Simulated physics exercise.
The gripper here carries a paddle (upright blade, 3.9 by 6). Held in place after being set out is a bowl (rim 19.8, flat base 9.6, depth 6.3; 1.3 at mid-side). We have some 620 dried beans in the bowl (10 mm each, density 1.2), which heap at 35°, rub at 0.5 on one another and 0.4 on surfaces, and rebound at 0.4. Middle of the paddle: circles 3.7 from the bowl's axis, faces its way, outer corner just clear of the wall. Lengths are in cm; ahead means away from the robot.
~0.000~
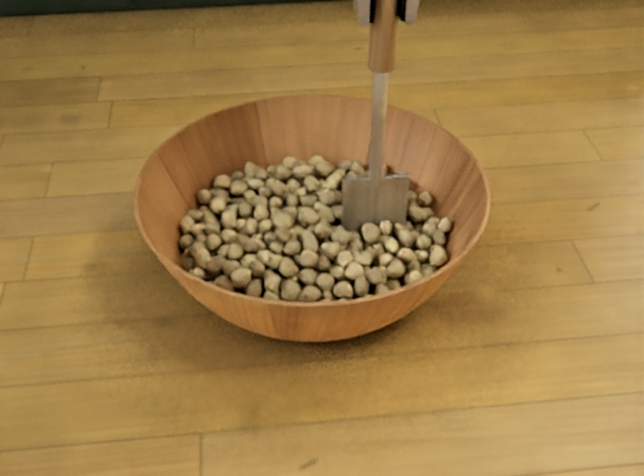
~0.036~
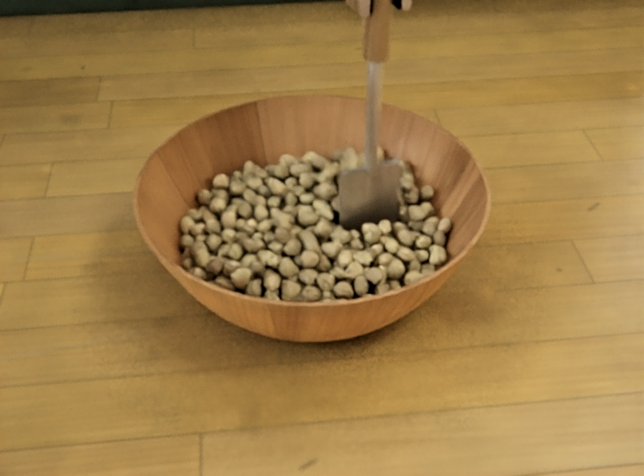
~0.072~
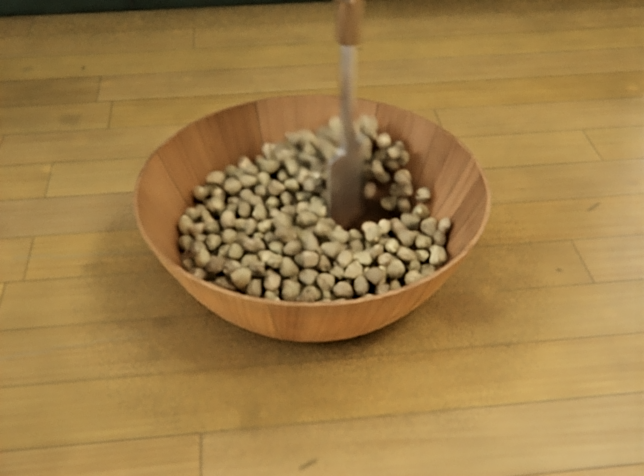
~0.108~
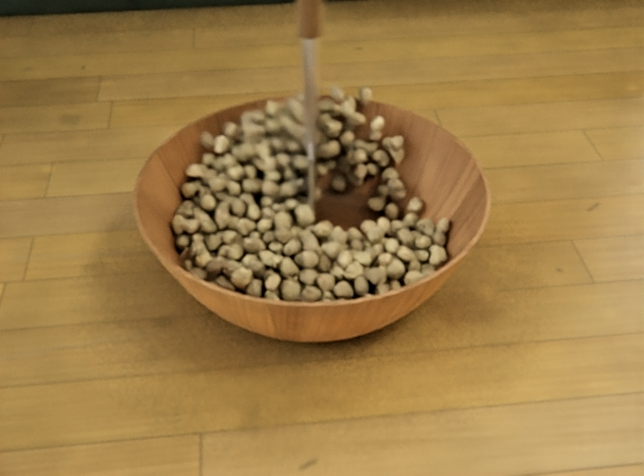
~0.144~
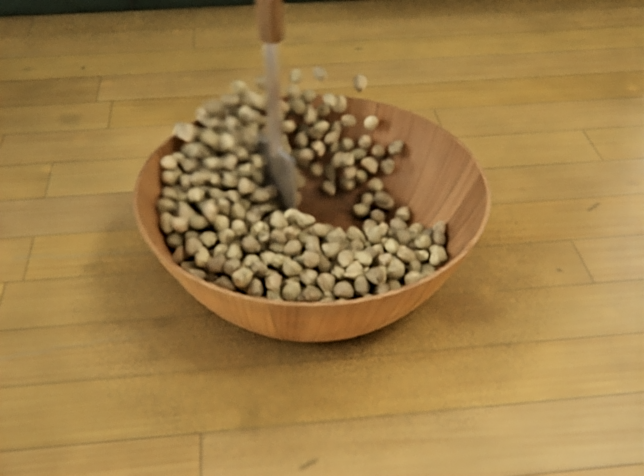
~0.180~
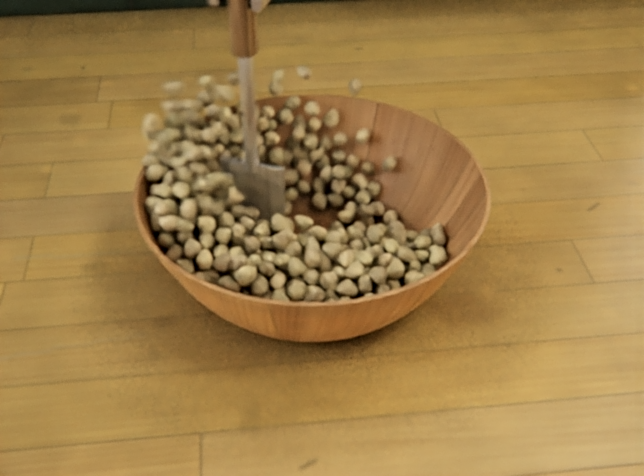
A metal paddle sweeping leftward through beans in a wooden bowl, piling them up at the left and tossing some above the rim.
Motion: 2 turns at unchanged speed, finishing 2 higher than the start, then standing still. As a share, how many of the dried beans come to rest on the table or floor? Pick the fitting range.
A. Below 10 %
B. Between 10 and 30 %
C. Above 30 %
Between 10 and 30 % (B).
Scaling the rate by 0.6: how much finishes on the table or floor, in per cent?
That gives about 0 percent.
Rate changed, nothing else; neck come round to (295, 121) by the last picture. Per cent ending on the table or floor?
Roughly 5 percent of it.
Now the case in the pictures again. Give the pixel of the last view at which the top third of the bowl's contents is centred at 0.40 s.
That third sits centred at about (400, 217).
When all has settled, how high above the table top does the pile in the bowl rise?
6.0 cm, roughly.
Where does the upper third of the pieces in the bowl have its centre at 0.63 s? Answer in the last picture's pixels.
Near (276, 257).
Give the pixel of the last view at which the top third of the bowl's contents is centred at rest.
The centre sits around (322, 236) in the last picture.
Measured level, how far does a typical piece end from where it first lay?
My guess is close to 7 centimetres.
By 0.40 s, 14° round, highest piece 9 above the table; 551 in the bowl, 51 on the table or floor, 23 in flight or on the tool.
By 0.63 s, 232° round, highest piece 9 above the table; 534 in the bowl, 87 on the table or floor, 4 in flight or on the tool.
By 0.94 s, 0° round, highest piece 6 above the table; 522 in the bowl, 103 on the table or floor.
By 1.64 s, 0° round, highest piece 6 above the table; 522 in the bowl, 103 on the table or floor.
Final count, 522 in the bowl, 103 on the table or floor. That is 16 % on the table or floor.
